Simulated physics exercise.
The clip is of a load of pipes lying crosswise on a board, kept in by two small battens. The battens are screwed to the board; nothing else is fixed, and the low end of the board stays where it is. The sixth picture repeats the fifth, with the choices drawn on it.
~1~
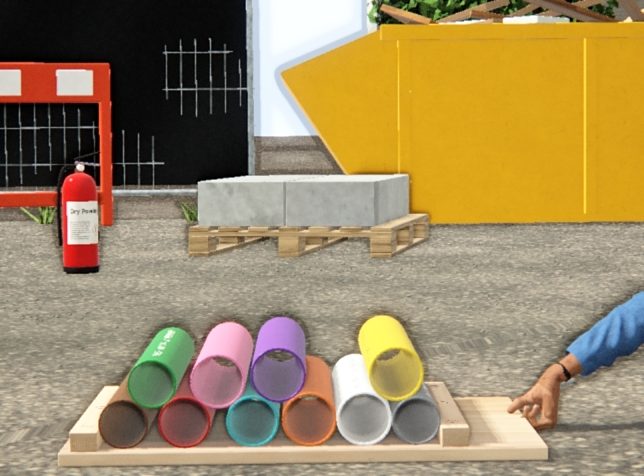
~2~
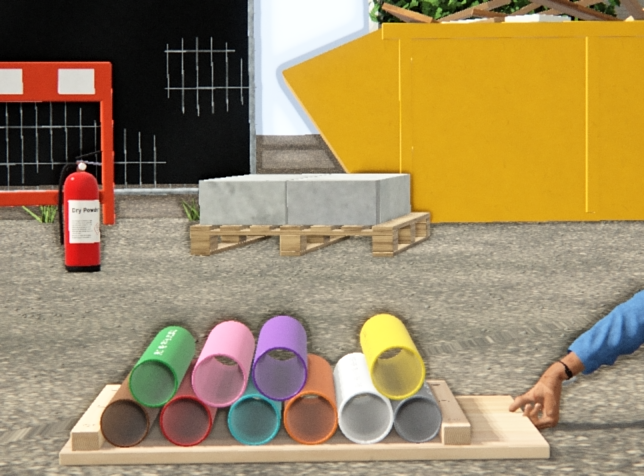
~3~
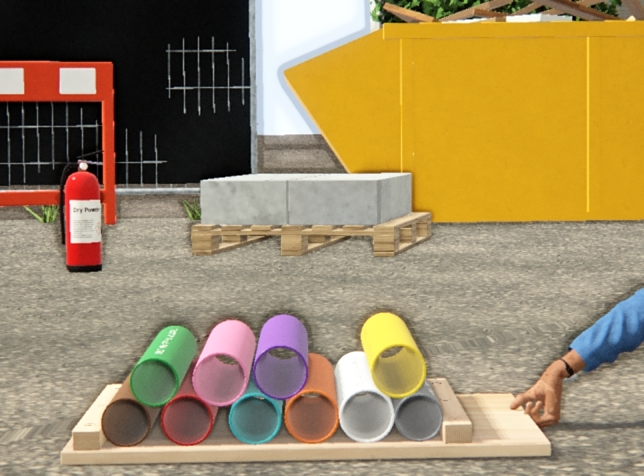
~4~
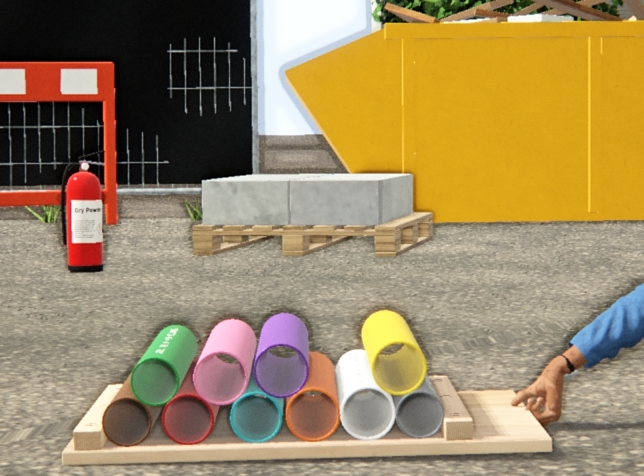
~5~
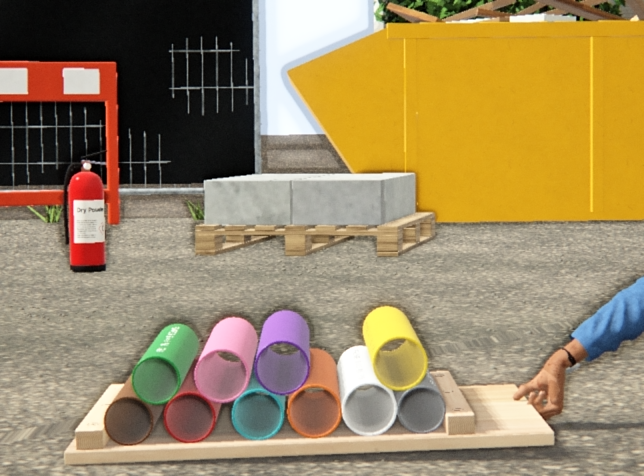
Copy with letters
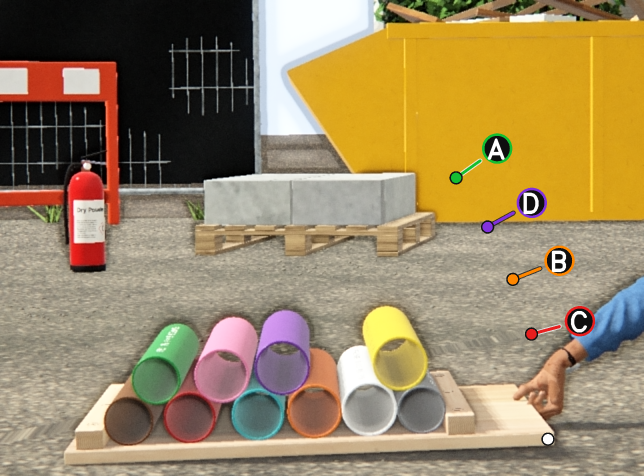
On rough ground outdoors, a hand rests on a board of stacked coloured pipes, barely moving.
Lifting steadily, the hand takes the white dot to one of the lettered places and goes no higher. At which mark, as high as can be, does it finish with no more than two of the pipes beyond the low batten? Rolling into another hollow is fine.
No higher than B.
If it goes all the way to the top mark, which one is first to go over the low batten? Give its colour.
The green one.
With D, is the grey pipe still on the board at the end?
The grey pipe: Yes.
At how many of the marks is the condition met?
Two of them.
On the marked copy, A at (456, 178); B at (513, 279); C at (532, 334); D at (488, 227); the white dot at (548, 439).
Following B. Soon after the start, board at 15°.
Later, board at 21°.
In the end, board at 21°, none over the low batten.
As for the rest, A four over the low batten (purple, green, yellow, pink); C none over the low batten; D three over the low batten (purple, green, pink).
